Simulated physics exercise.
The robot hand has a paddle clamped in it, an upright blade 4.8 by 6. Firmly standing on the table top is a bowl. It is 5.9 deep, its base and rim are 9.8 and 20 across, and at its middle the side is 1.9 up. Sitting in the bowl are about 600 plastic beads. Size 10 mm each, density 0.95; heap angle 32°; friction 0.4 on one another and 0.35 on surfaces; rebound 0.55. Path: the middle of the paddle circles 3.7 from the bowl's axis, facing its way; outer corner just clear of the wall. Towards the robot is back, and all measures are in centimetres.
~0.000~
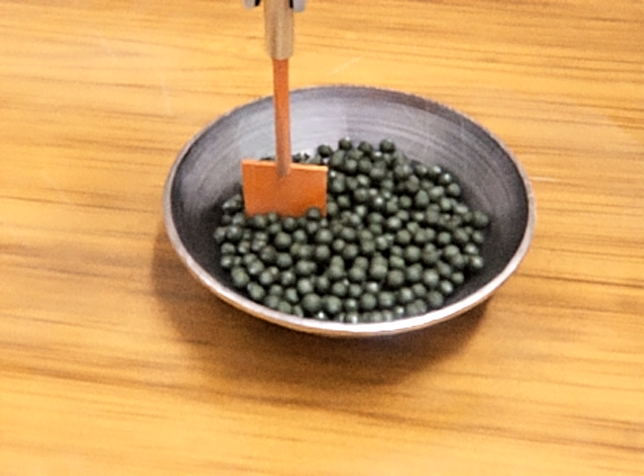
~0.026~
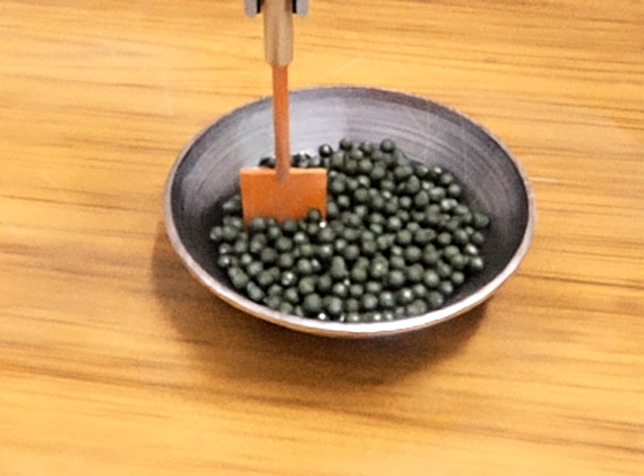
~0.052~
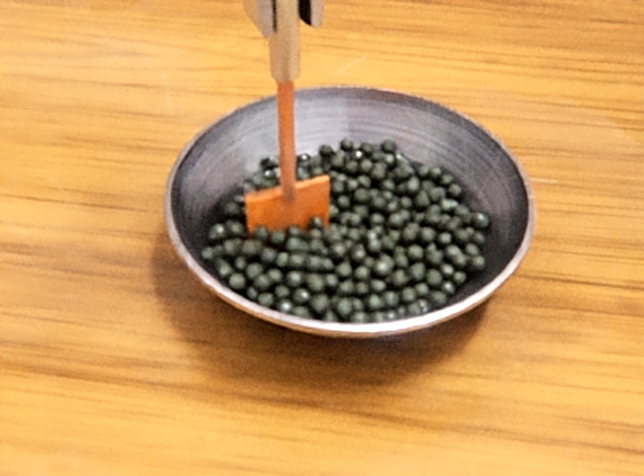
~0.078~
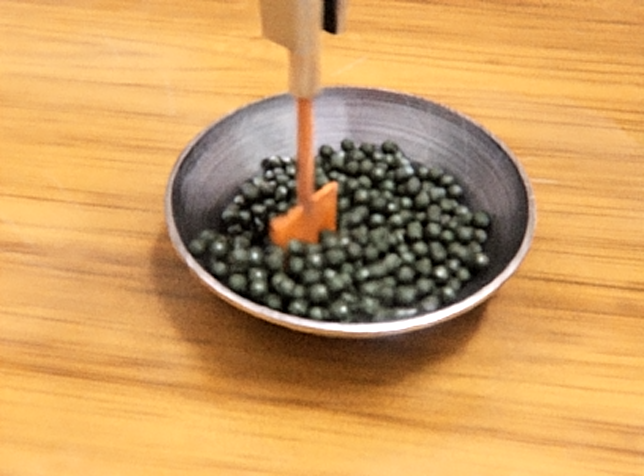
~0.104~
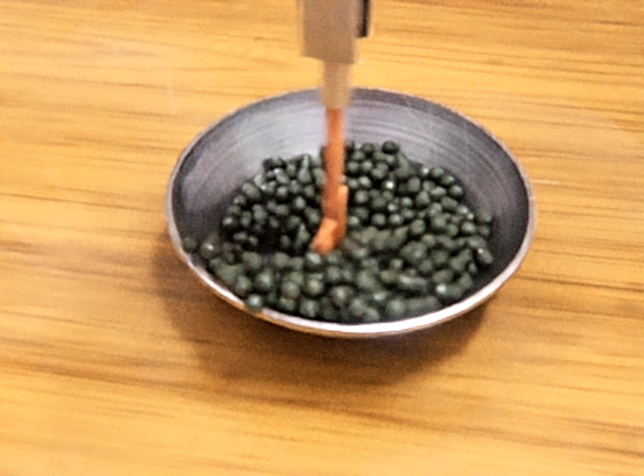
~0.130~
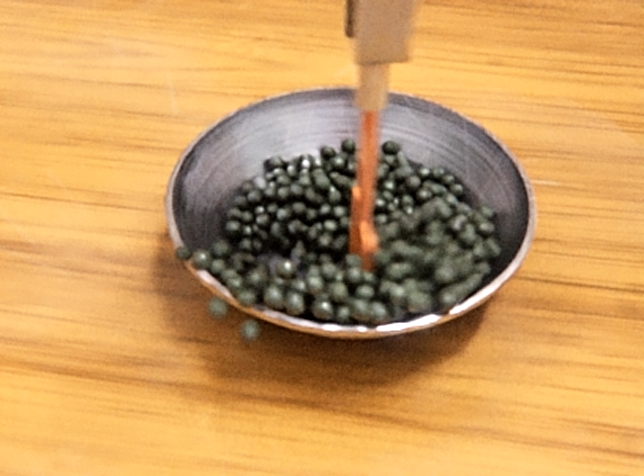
An orange paddle sweeps and turns rightward through dark green beads, pushing some over the bowl's rim.
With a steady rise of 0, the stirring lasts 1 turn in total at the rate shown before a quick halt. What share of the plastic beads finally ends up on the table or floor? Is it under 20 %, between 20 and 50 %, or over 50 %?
Between 20 and 50 %.
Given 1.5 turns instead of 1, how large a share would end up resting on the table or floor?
Then roughly 40 percent.
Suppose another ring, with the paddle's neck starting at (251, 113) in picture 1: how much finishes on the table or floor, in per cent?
Close to 35 in a hundred.
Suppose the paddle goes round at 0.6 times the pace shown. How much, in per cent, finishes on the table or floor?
Some 5 in a hundred.
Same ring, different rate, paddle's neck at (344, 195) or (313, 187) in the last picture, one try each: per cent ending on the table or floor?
About 20 per cent, then about 5 per cent.
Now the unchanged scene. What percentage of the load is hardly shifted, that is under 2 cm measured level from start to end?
That comes to some 0 per cent.
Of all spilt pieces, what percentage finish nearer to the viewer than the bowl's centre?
40 per cent, roughly.
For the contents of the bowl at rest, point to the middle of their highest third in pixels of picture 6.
It is centred around (278, 258).
After 0.23 s, 200° round, highest piece 11 above the table; 538 in the bowl, 7 on the table or floor, 54 in flight or on the tool.
After 0.32 s, 294° round, highest piece 10 above the table; 480 in the bowl, 53 on the table or floor, 66 in flight or on the tool.
After 0.57 s, 0° round, highest piece 6 above the table; 420 in the bowl, 177 on the table or floor, 2 in flight or on the tool.
After 1.27 s, 0° round, highest piece 5 above the table; 420 in the bowl, 179 on the table or floor.
At rest, 420 in the bowl, 179 on the table or floor. That is 30 % on the table or floor.
